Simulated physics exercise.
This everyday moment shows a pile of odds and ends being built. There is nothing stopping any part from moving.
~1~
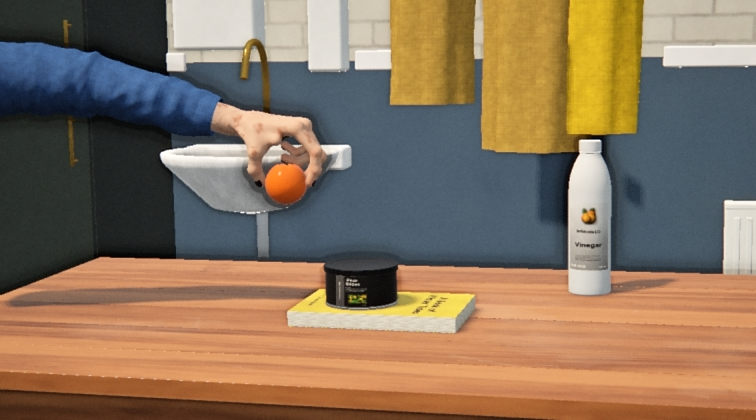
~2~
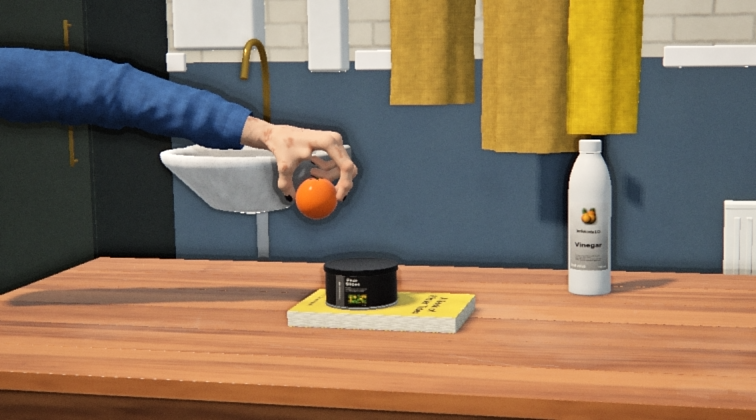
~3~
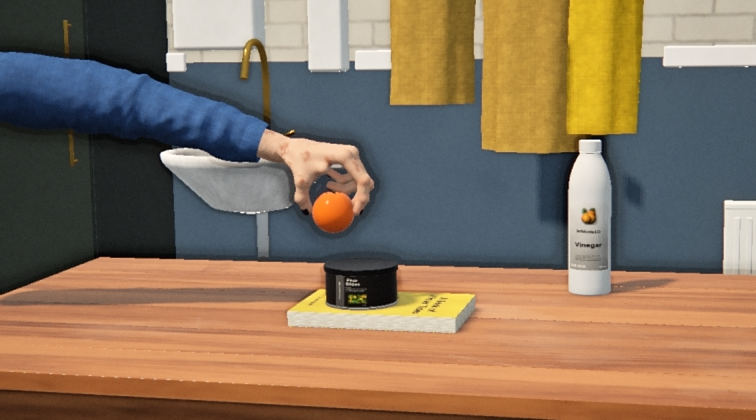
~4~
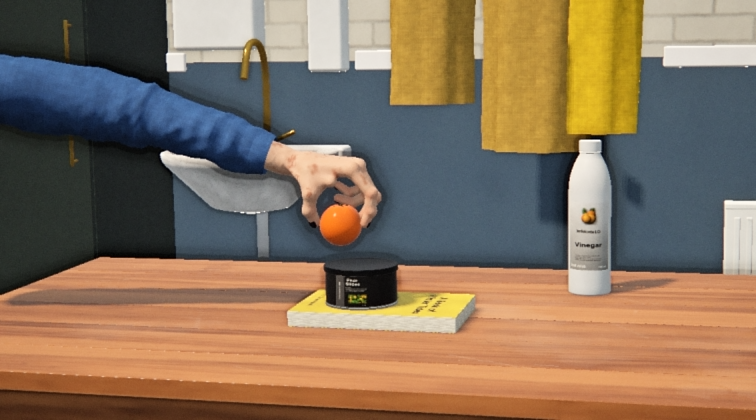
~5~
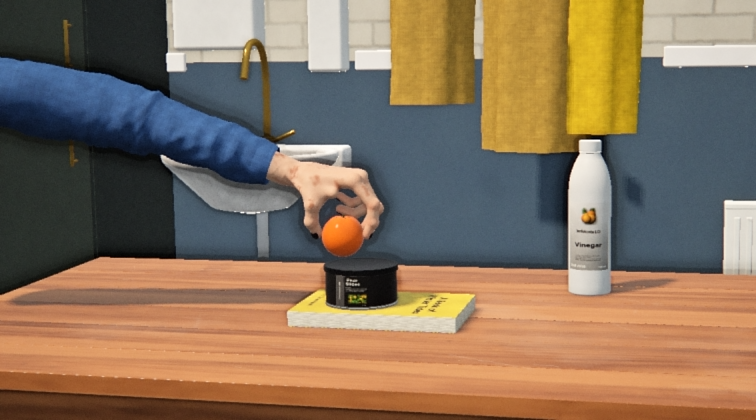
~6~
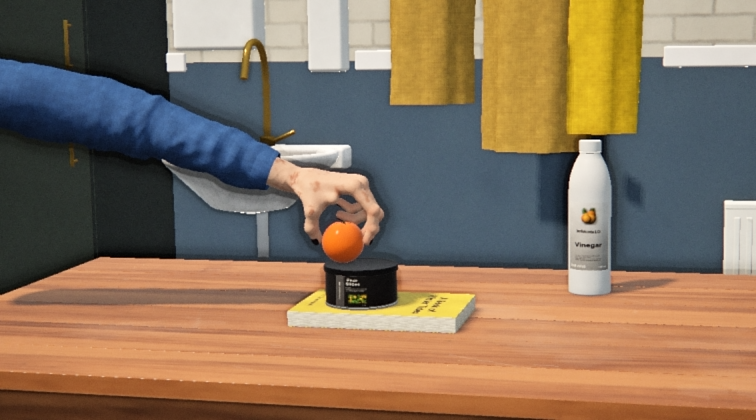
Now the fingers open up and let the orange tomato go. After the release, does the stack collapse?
No, it stays standing.
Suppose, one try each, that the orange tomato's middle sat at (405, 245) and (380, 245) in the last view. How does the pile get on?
Try one: Collapse. Try two: Stable.
Then, 0.40 s past the last view, nothing moves.
Then, 1.20 s past the last view, orange tomato resting near (343, 243).
Finally, all 4 still in place. Final places as the last picture's camera would see them, orange tomato near (342, 243). The pile holds.
